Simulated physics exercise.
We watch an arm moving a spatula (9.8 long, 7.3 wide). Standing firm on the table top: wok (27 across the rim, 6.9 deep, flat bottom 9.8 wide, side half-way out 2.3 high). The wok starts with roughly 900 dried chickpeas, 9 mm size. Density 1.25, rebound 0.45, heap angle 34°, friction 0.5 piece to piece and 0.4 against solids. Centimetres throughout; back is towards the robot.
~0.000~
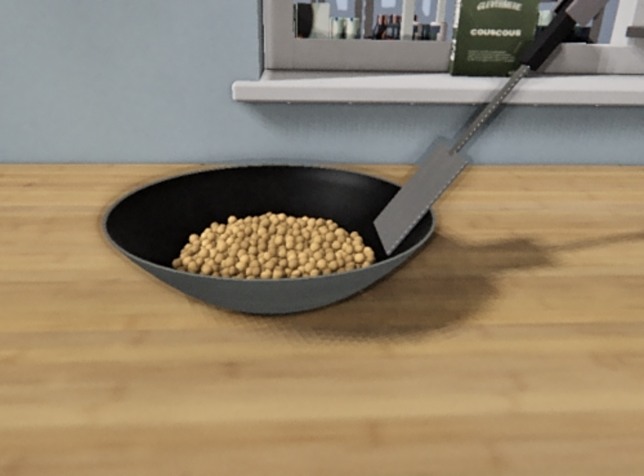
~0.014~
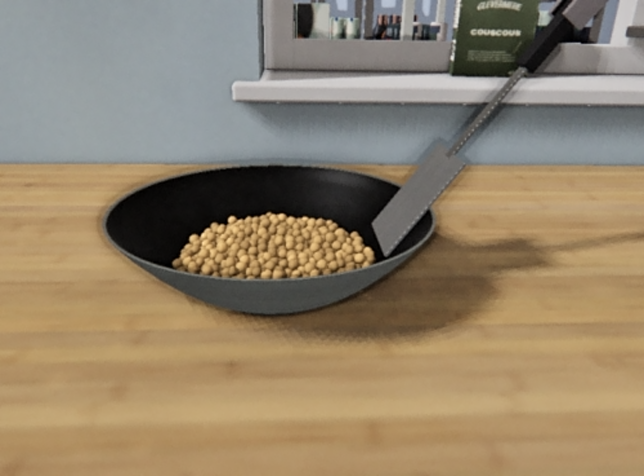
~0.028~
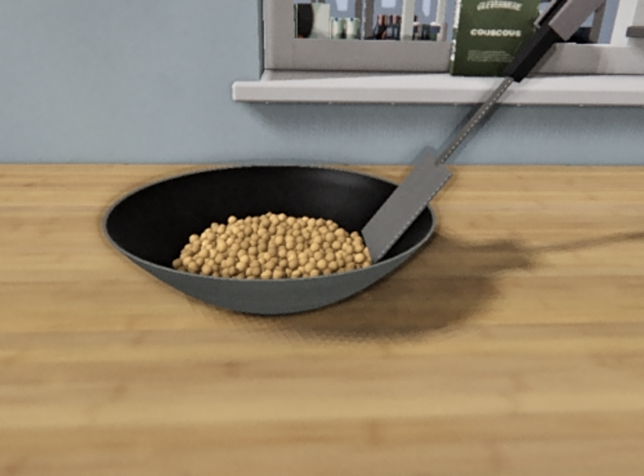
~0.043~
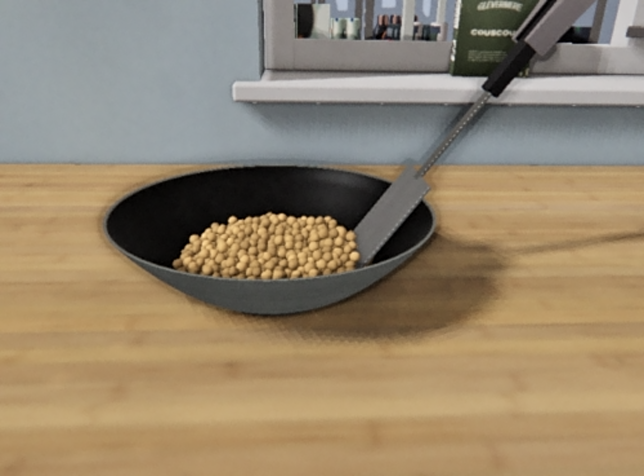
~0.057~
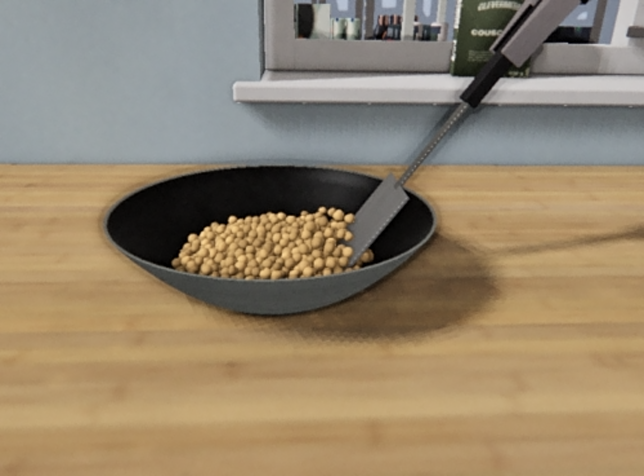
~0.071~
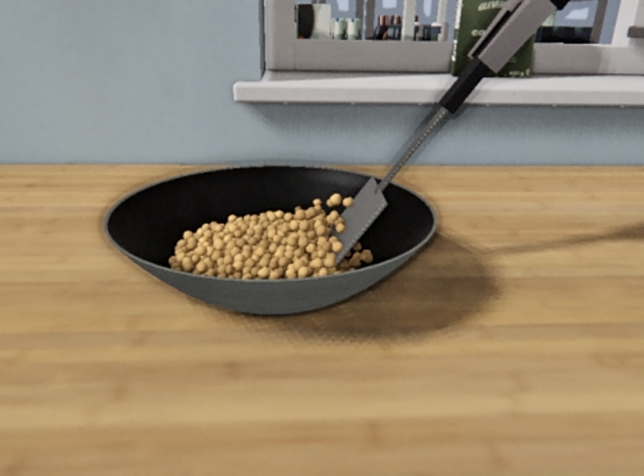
The clip opens on a dark wok of dried chickpeas standing on a wooden table top, a spatula slanting in over its right side. The spatula slides a short way down and left into the heap, pushing some chickpeas upward while a few sit loose to its right.
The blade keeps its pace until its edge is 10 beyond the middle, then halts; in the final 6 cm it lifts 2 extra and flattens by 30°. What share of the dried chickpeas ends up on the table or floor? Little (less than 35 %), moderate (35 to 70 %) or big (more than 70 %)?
On the table or floor the share is moderate, 35 to 70 %.
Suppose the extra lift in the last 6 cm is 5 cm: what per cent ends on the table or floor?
Some 40 per cent.
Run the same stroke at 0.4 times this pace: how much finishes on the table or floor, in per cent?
About 15 per cent.
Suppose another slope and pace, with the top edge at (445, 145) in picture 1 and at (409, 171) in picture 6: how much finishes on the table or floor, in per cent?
About 25 per cent.
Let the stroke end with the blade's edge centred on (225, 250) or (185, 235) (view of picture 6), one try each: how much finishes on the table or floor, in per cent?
About 0 and 30 per cent.
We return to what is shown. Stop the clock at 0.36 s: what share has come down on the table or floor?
About 5 per cent.
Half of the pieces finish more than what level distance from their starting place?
About 7 cm.
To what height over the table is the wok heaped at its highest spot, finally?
Roughly 5.5 cm.
After 0.11 s, sloping 54°, highest piece 10 above the table; 900 in the wok.
After 0.14 s, sloping 47°, highest piece 12 above the table; 898 in the wok, 2 on the blade or in flight.
After 0.36 s, sloping 24°, highest piece 18 above the table; 510 in the wok, 63 on the table or floor, 327 on the blade or in flight.
After 1.41 s, sloping 24°, highest piece 5 above the table; 510 in the wok, 390 on the table or floor.
In the end, 510 in the wok, 390 on the table or floor. That is 43 % on the table or floor.
